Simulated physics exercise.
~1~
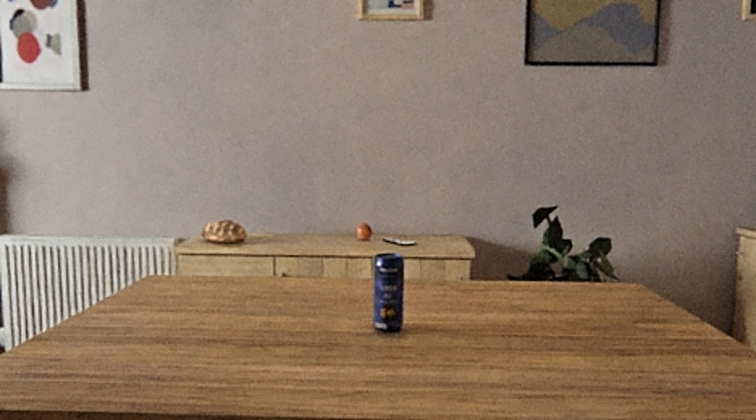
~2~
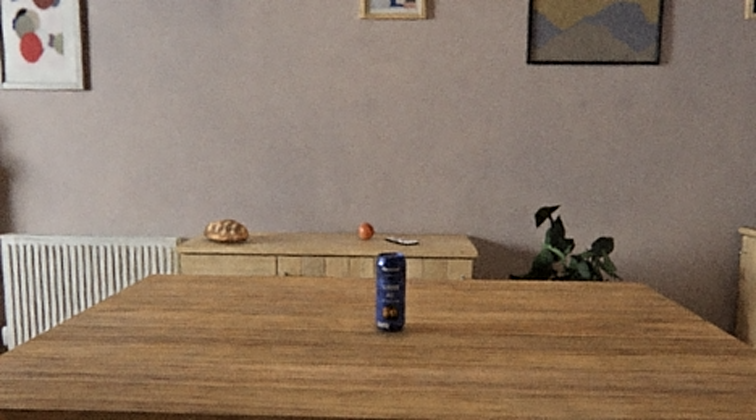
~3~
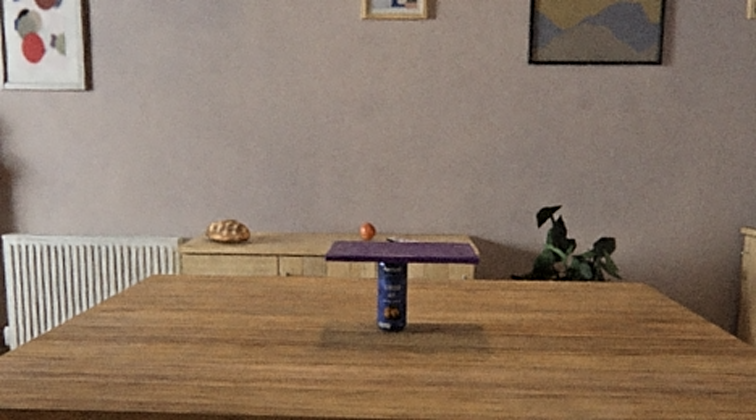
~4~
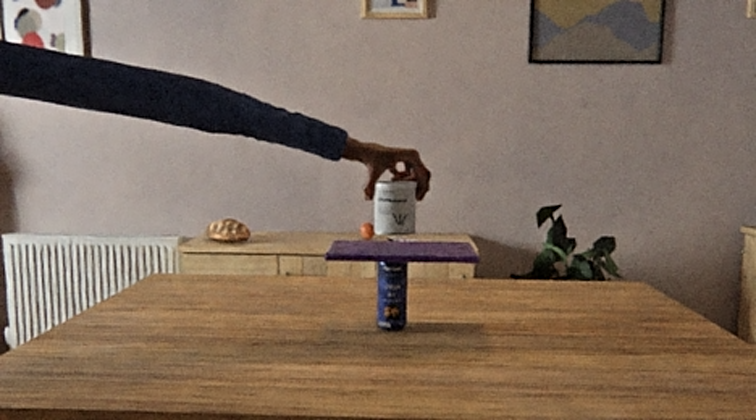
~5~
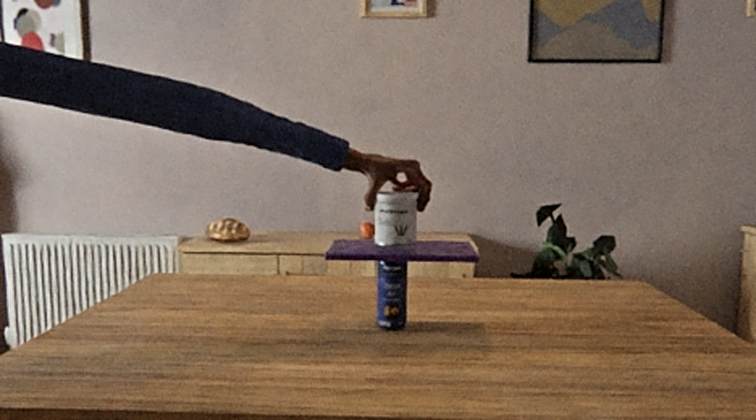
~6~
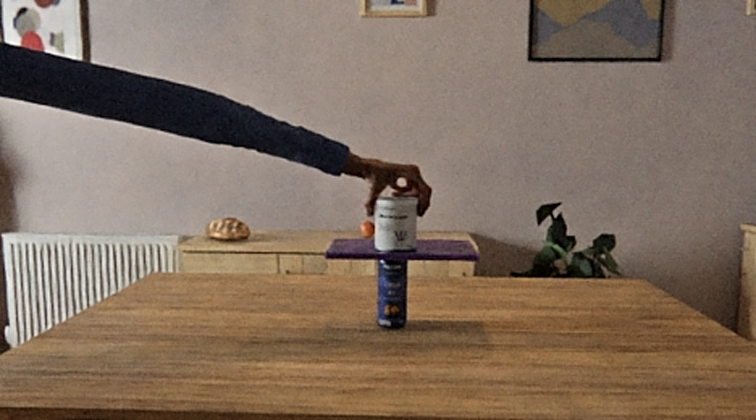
A hand lowers a white tin onto a purple board resting on a blue can.
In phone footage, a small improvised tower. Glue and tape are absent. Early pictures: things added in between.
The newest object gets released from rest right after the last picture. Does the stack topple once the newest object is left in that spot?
I predict the stack will bear it.
Then, 0.40 s past the last view, nothing moves.
Then, 1.10 s past the last view, white tin resting near (396, 224).
Finally, all 3 still in place. Final places as the last picture's camera would see them, white tin near (396, 224). The stack holds.
